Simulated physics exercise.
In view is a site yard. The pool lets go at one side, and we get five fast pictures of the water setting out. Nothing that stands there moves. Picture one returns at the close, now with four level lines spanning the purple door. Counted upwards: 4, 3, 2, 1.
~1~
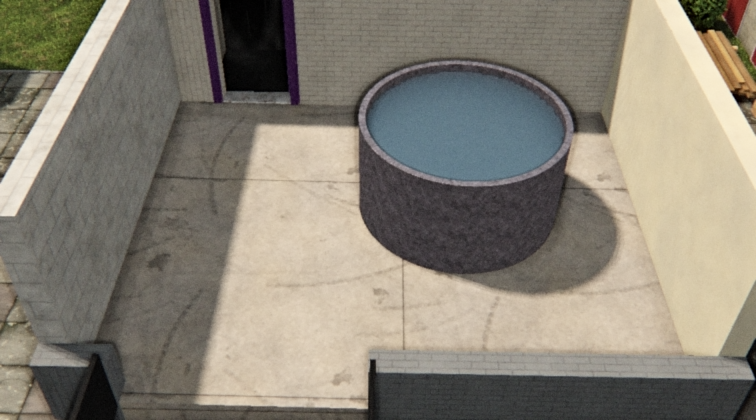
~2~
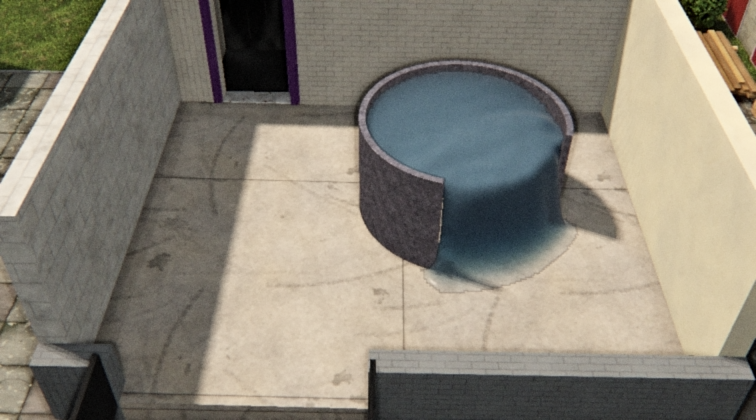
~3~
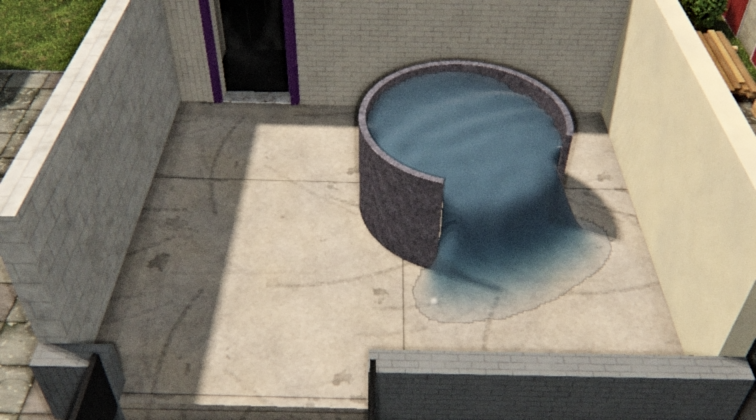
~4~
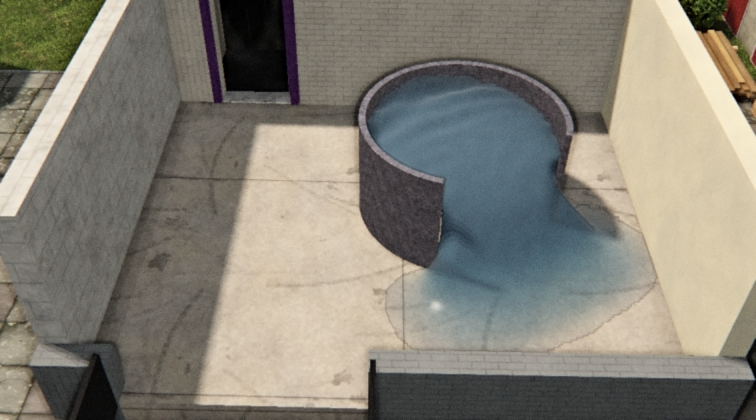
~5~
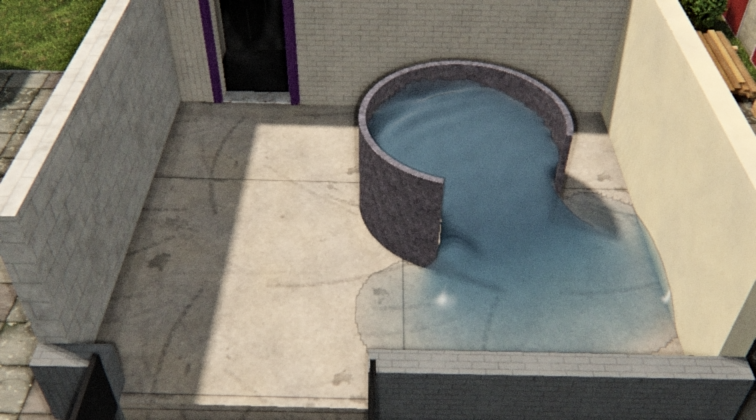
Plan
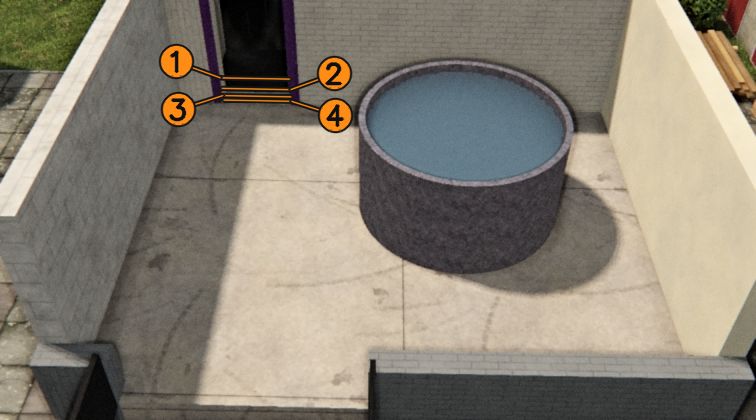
The footage shows a round, dark-walled pool of still water in a walled yard with a purple-framed doorway; a front section of its wall disappears, and water pours out, spreading across the pale ground to the right-hand wall.
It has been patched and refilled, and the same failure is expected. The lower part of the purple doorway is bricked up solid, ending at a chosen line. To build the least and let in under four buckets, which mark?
Go for 2.
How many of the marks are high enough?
Two.
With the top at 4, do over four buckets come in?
Yes, it does.
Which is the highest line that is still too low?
It is 3.
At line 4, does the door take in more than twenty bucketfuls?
Yes.
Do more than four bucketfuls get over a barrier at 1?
No, that is safe.
On the marked copy, 1 at (255, 78); 2 at (256, 89); 3 at (257, 96); 4 at (257, 100); from the bottom up 4, 3, 2, 1.
Choosing 1, nothing gets over.
Choosing 2, a splash gets over, under a bucket.
Choosing 3, about 10 bucketfuls get in.
Choosing 4, dozens of bucketfuls pour in.
